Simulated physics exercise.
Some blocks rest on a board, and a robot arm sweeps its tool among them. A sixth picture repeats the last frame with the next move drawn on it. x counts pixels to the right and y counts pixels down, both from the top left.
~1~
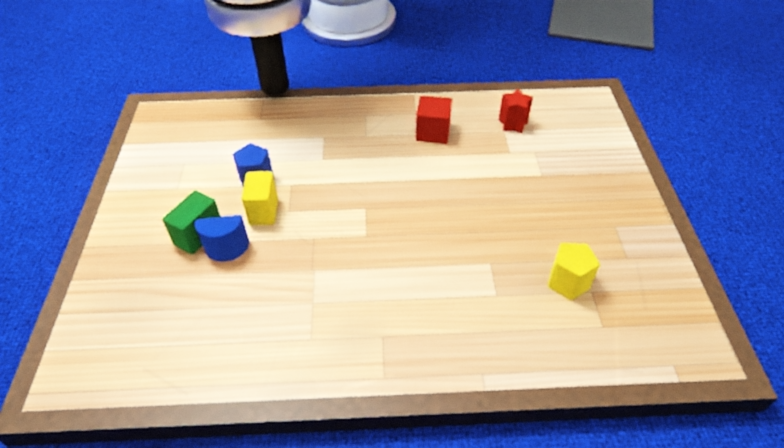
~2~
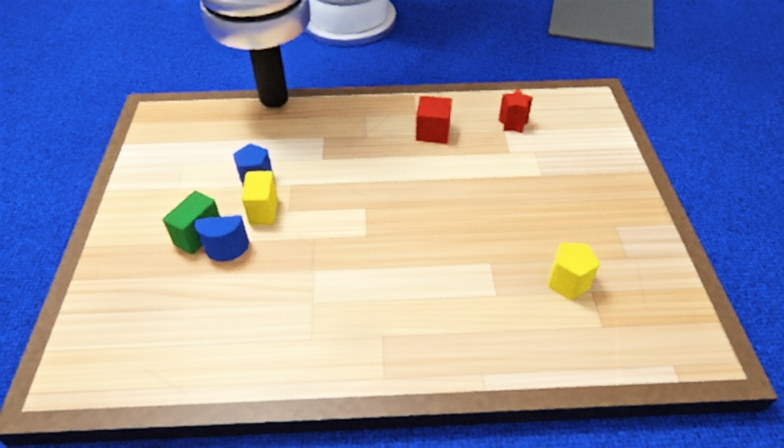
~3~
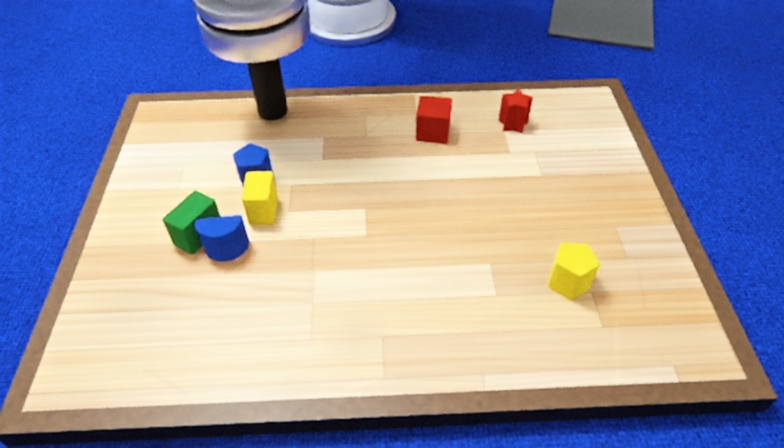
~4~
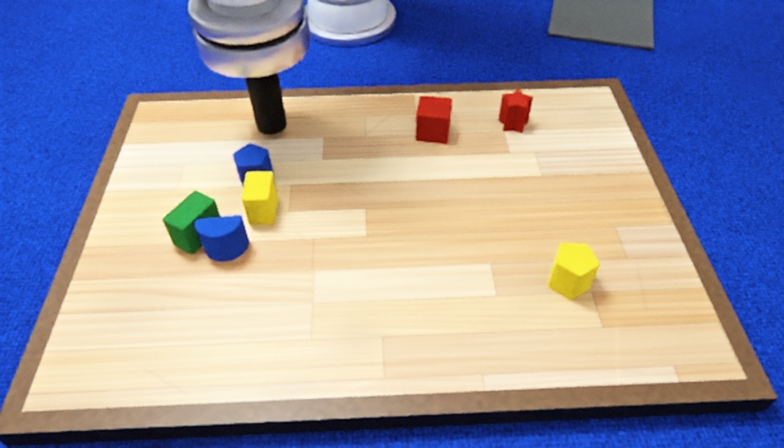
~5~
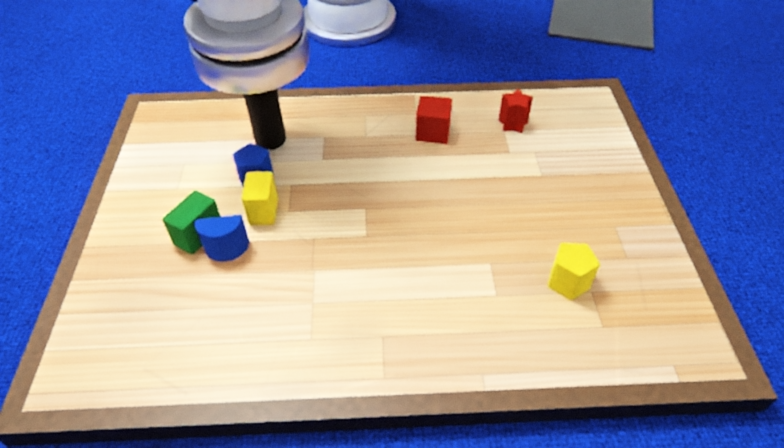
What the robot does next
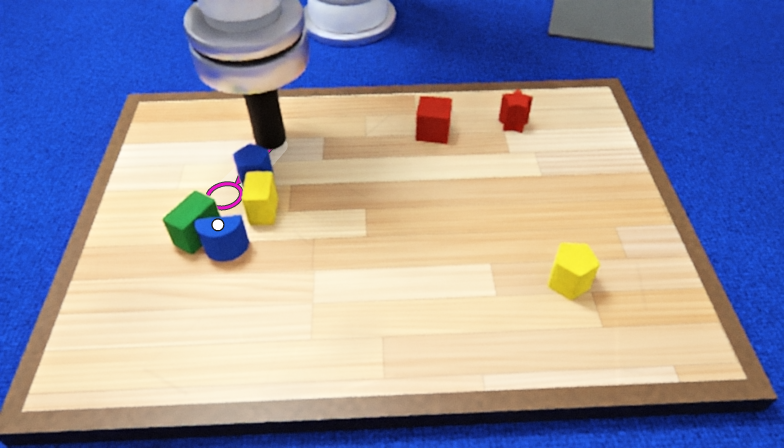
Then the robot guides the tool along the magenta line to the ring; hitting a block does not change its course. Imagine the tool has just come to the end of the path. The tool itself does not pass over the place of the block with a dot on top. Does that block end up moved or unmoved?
Still in place.
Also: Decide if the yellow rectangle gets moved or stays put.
It leaves its spot.
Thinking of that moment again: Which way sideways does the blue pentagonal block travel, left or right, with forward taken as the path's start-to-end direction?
Heads left.
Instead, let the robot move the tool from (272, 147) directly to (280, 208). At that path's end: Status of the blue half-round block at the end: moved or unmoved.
In the end it has not been moved.
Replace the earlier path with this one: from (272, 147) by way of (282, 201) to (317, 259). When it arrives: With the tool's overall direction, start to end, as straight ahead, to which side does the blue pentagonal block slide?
Seen from start to end, it moves right.
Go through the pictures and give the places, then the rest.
The first picture shows tip of the tool (275, 87), middles of tops, blue half-round block (218, 225), blue pentagonal block (250, 155), yellow rectangle (257, 185).
The second picture shows tool (274, 99), nothing pushed.
The third picture shows tool (273, 111), nothing pushed.
The fourth picture shows tool (272, 125), nothing pushed.
The fifth picture shows tool (271, 140), blue half-round block (218, 225), blue pentagonal block (250, 155), yellow rectangle (257, 185).
The line goes from (272, 147) to (224, 196); the dot is on the blue half-round block.
On the path given first. Halfway along, tool (248, 164); blue pentagonal block (243, 167), turned 25° anticlockwise; yellow rectangle (259, 190).
At the end, tool (222, 189); blue half-round block unmoved; blue pentagonal block (229, 191), turned 65° anticlockwise; yellow rectangle (264, 200), turned 45° anticlockwise.
